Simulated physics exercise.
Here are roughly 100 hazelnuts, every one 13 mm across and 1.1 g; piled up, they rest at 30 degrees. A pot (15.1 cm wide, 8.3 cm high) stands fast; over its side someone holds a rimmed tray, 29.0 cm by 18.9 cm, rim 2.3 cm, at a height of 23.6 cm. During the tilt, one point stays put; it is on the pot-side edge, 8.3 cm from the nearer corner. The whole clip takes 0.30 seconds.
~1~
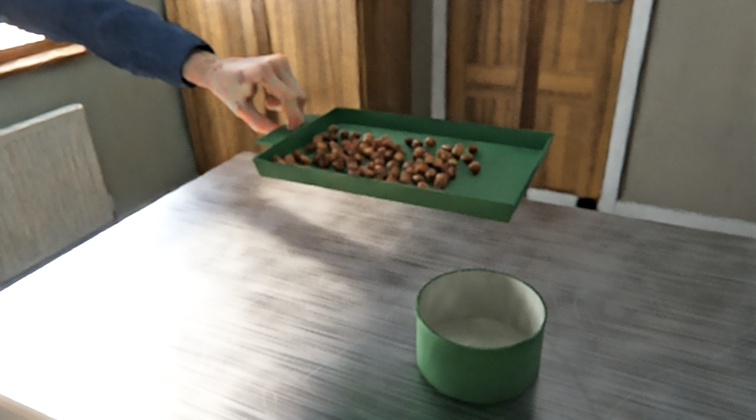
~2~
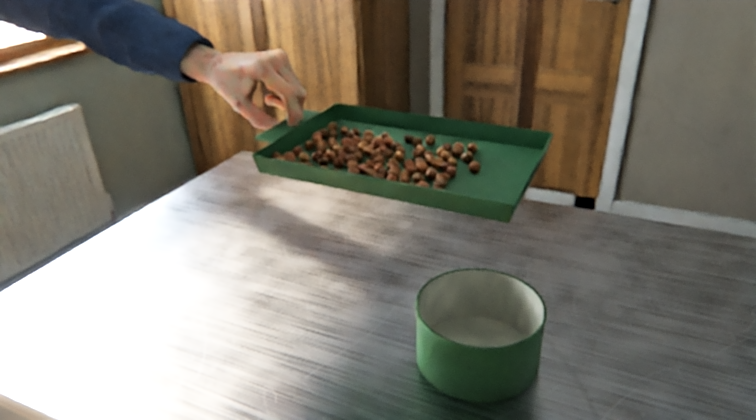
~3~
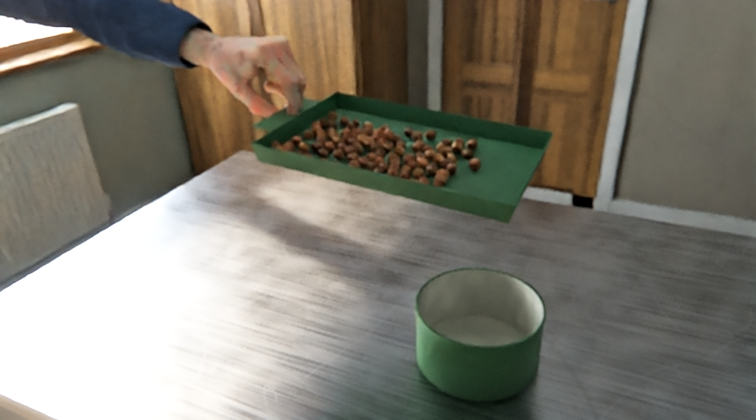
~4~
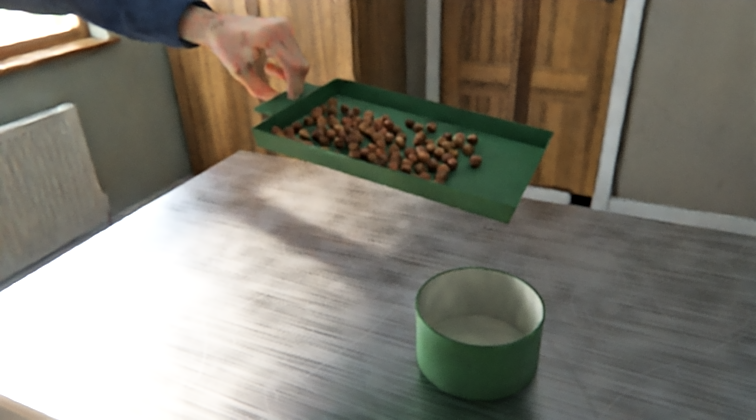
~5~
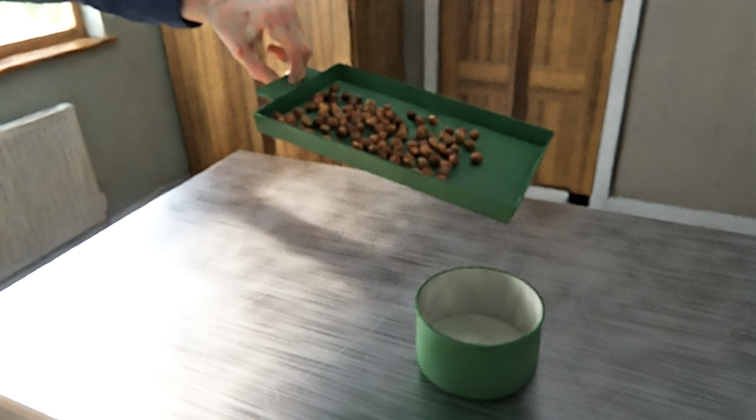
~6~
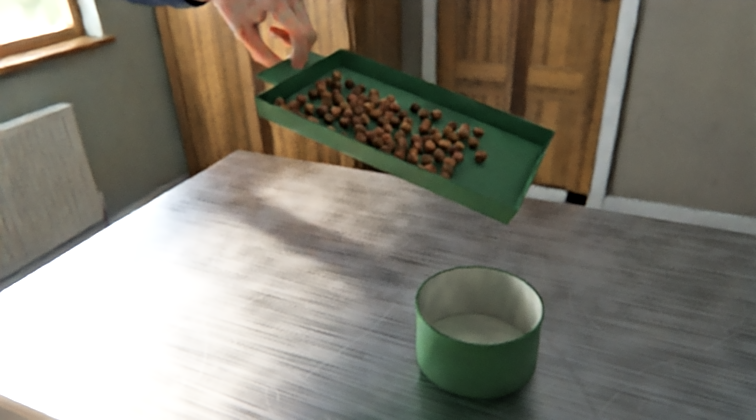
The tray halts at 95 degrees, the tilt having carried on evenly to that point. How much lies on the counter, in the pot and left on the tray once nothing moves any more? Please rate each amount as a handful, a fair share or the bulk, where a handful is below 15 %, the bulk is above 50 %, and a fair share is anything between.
Counter: The bulk; pot: A handful; left on the tray: A handful.
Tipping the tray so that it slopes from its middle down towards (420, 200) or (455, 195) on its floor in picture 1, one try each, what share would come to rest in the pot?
Roughly 55 % for the first direction, roughly 25 % for the second.
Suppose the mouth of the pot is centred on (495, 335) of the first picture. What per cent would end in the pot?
Roughly 45 percent would end up there.
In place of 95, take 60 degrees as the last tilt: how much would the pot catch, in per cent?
Around 0 per cent, then.
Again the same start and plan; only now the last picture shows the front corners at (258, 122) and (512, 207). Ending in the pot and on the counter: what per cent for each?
Pot 0, counter 100.
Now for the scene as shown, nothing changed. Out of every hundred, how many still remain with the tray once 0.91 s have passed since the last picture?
Some 95 per cent of the load.
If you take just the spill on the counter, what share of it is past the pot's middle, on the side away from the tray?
Around 90 per cent, give or take.
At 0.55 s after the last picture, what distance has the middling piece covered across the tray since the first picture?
15 cm.
Then, 0.55 s after the last picture, tilt 54 degrees; the tray holds 100 %, the pot 0 %.
Then, 0.91 s after the last picture, tilt 78 degrees; the tray holds 95 %, the pot 0 %.
Then, 1.37 s after the last picture, tilt 95 degrees; the tray holds 25 %, the pot 0 %.
In the end, counter 100 %, pot 0 %, tray 0 %.
